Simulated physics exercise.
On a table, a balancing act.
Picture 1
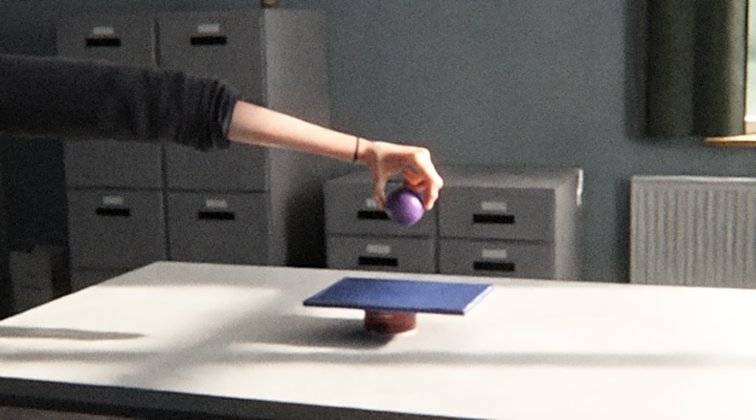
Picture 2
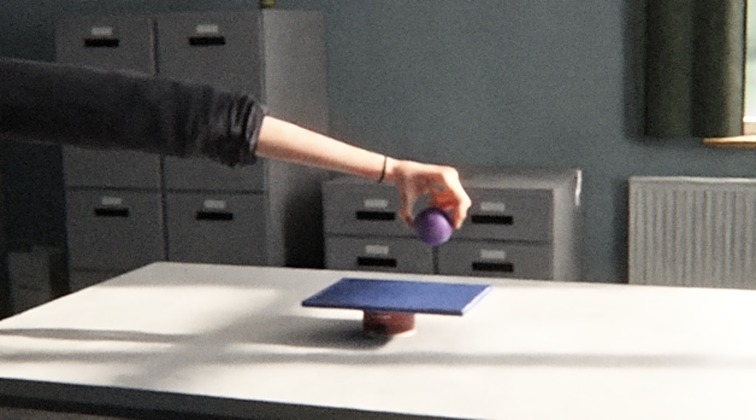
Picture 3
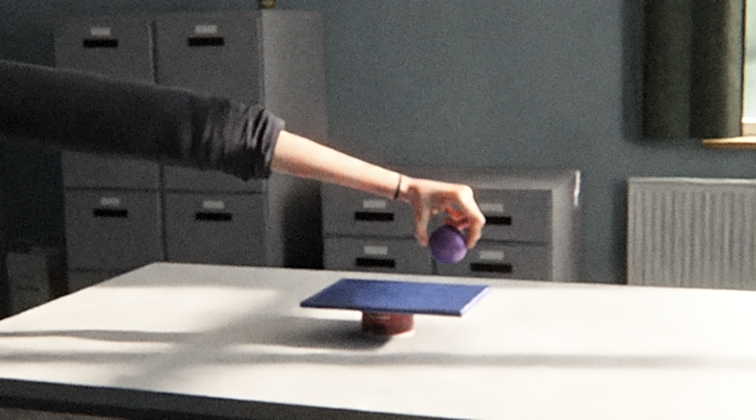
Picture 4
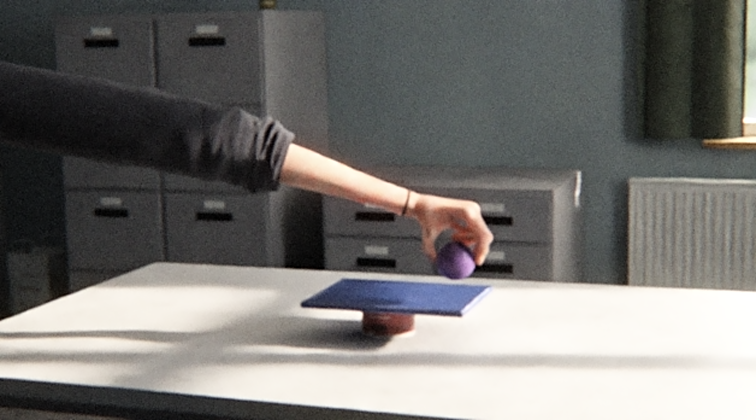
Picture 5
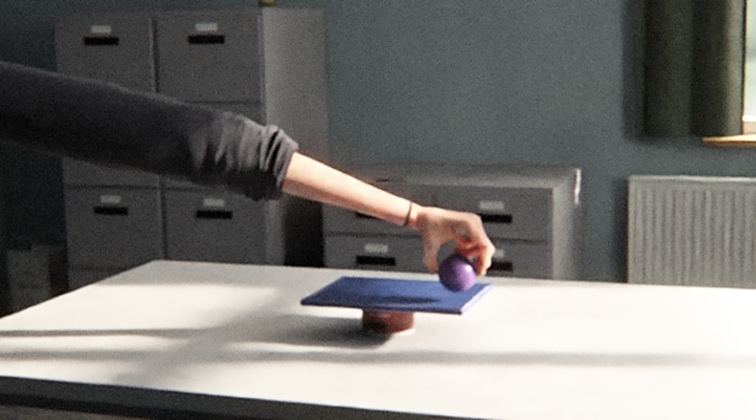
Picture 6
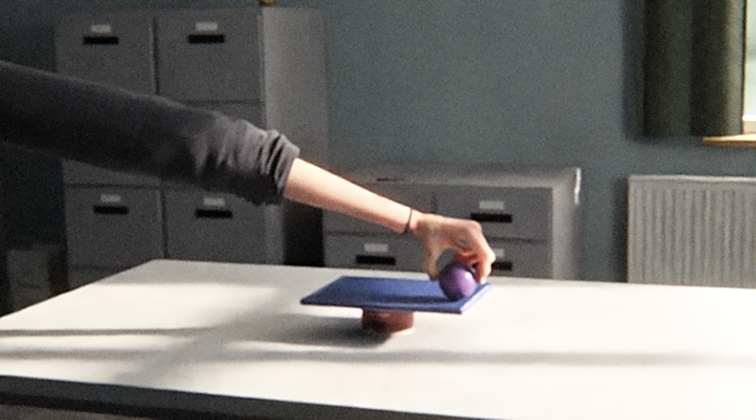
A purple onion, held in the fingertips of a hand reaching in from the left, moves right and downward above a blue board resting on a small red tub on a white table. The descent slows near the board's right end, and the onion comes to the surface there, the fingers still around it.
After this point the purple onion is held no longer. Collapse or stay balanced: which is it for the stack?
The stack cannot bear the weight.
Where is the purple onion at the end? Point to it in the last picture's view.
The object finishes somewhere near (517, 326).
Then, 0.30 s after the last picture, purple onion now fallen; blue lid tipped 30° from how it was.
Then, 0.50 s after the last picture, blue lid tipped 18° from how it was.
Then, 1.20 s after the last picture, blue lid tipped 20° from how it was.
At rest, fallen, purple onion; moved from the start, blue lid; red tub in place. Seen from the same camera at the end, purple onion near (517, 326). The stack loses its balance.
